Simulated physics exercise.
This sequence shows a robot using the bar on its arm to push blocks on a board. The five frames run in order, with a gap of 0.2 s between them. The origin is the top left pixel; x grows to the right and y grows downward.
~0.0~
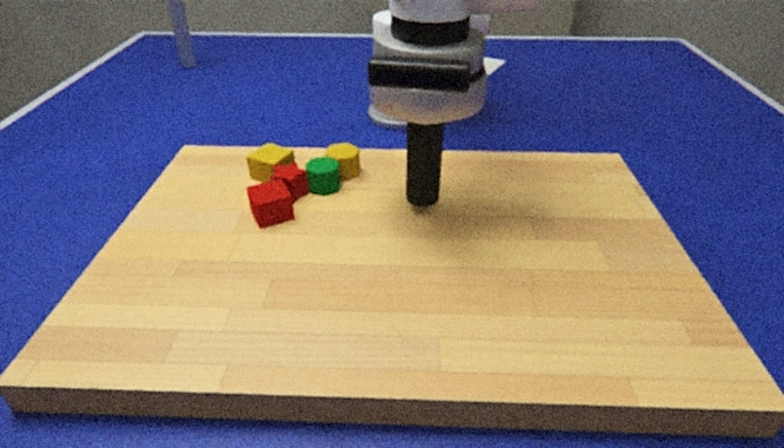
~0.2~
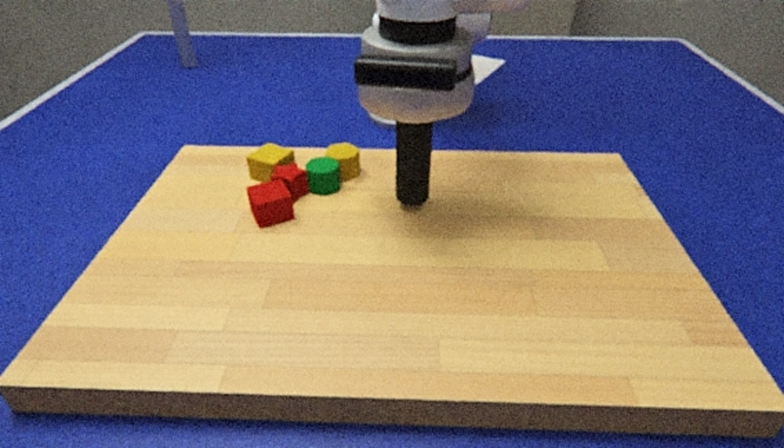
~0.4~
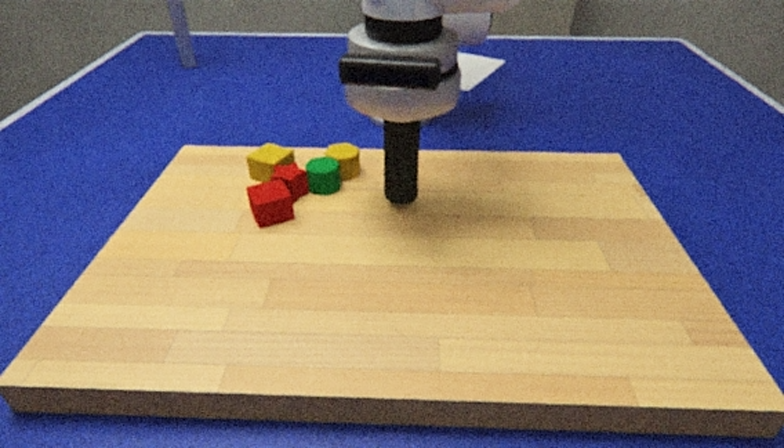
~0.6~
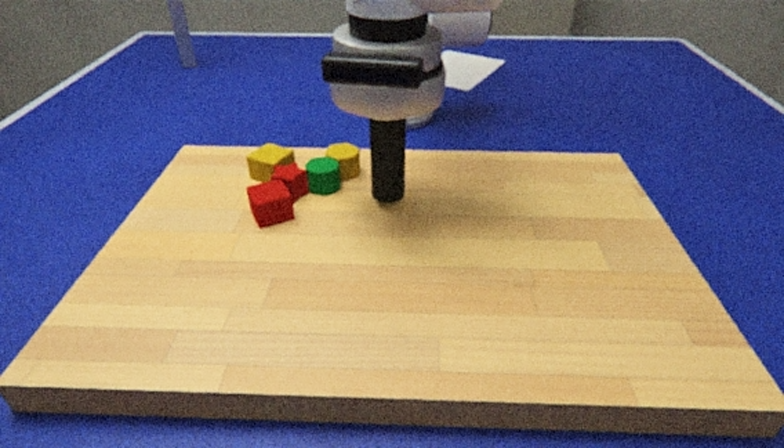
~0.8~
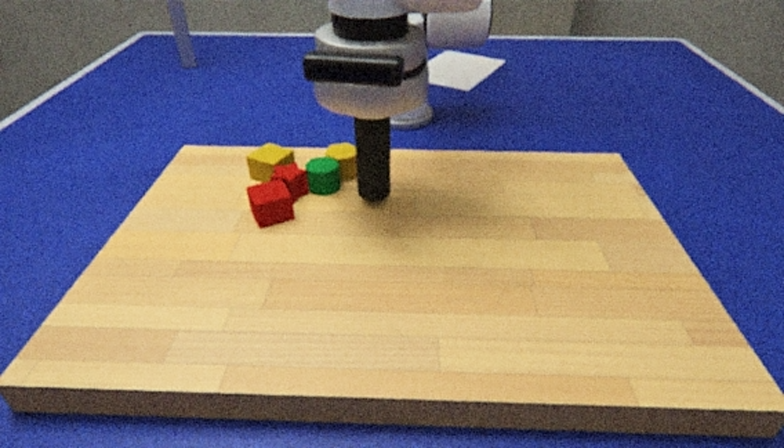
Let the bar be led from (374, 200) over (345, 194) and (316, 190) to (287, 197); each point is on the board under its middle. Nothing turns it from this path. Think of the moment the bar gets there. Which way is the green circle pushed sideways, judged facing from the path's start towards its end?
It gets pushed right.
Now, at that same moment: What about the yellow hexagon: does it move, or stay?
It keeps its position.
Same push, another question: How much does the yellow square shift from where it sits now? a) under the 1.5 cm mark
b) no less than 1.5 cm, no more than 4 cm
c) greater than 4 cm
I'll go with b - no less than 1.5 cm, no more than 4 cm.
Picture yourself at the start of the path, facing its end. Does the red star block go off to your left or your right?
Goes left.
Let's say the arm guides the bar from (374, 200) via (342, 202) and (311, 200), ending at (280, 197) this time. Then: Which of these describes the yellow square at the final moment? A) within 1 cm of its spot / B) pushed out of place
My pick is B.
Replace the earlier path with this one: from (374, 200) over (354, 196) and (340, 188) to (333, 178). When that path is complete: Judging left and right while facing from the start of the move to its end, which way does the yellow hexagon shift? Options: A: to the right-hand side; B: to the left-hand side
The one that fits is A, to the right-hand side.
On the path given first. One third of the way, bar (345, 186); green circle (317, 163).
Two thirds of the way, bar (315, 182); yellow square (265, 150), turned 15° anticlockwise; red star block (279, 171), turned 30° anticlockwise; green circle (295, 155).
At the end, bar (285, 189); red square (263, 195); yellow square (260, 148), turned 20° anticlockwise; red star block (252, 176), turned 45° anticlockwise; green circle (289, 155); yellow hexagon not moved.
